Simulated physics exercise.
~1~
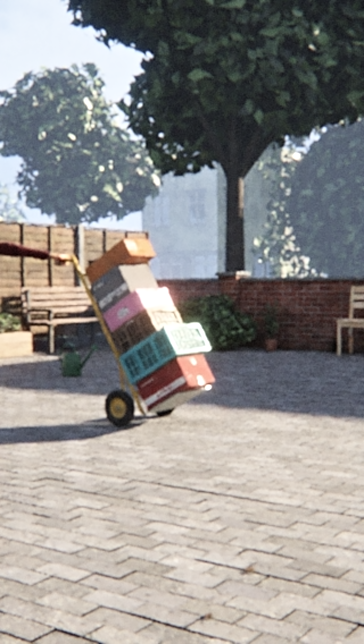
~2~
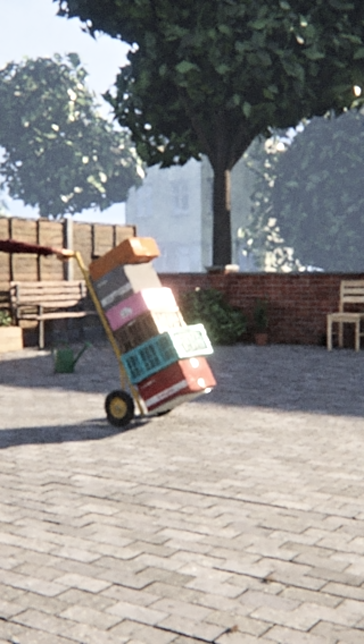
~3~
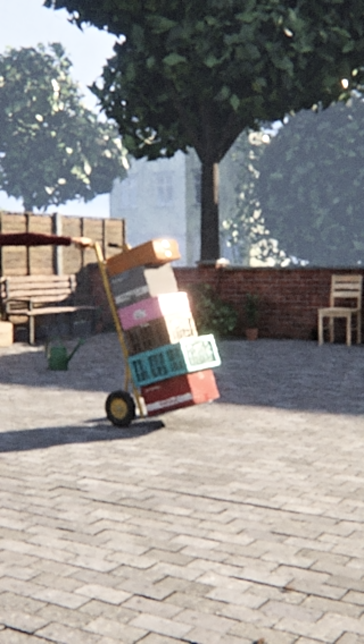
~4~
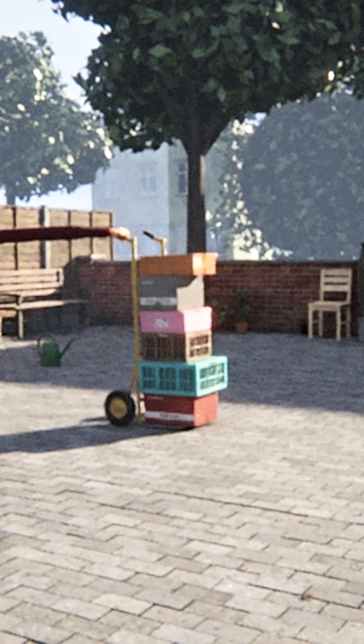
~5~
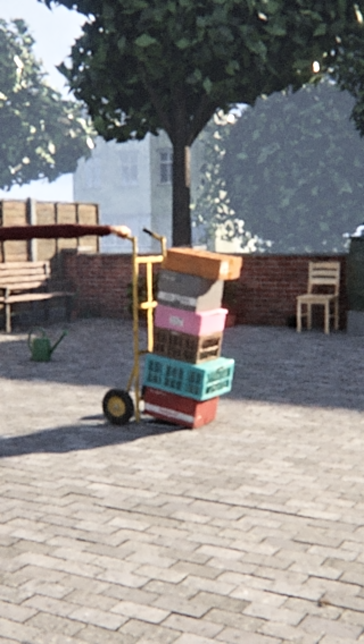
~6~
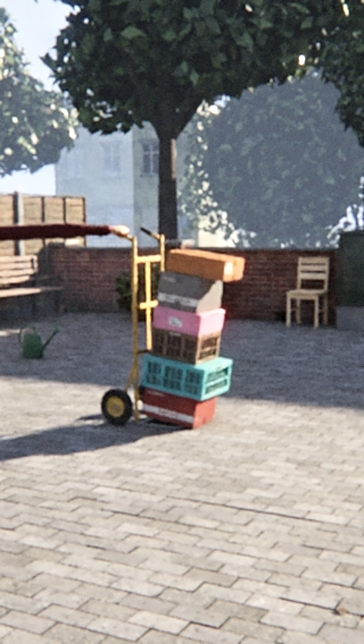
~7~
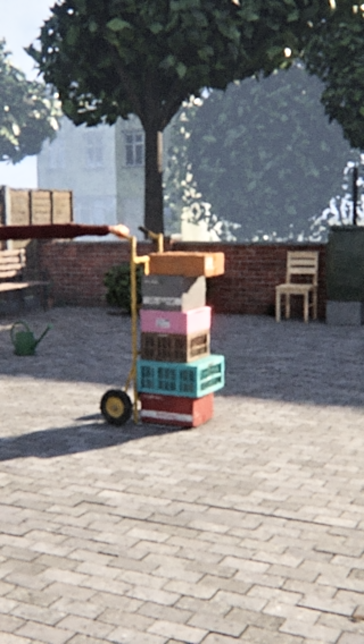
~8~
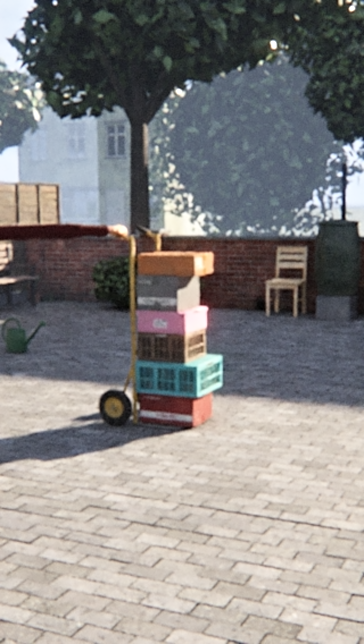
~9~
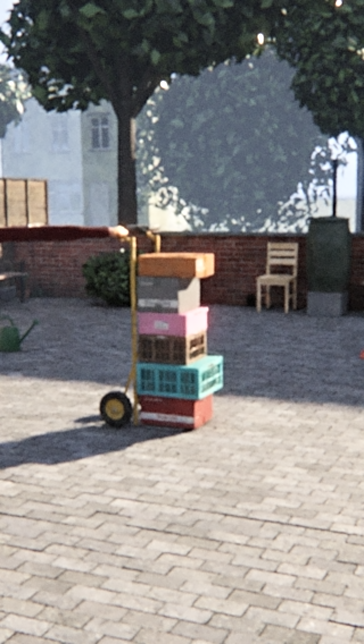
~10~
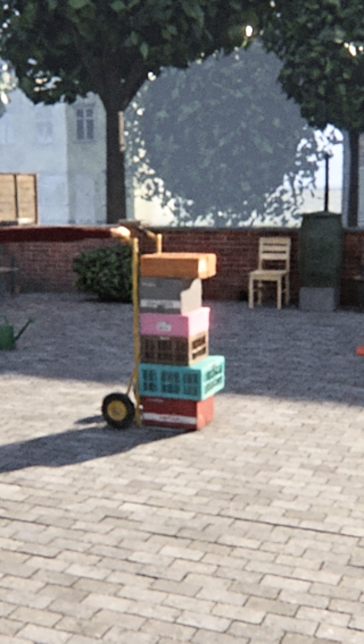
In a paved courtyard with trees and a brick wall, an arm tips a yellow hand truck upright with its stack of colourful boxes and crates, which rocks briefly to the right, settles back, and ends standing still on the truck.
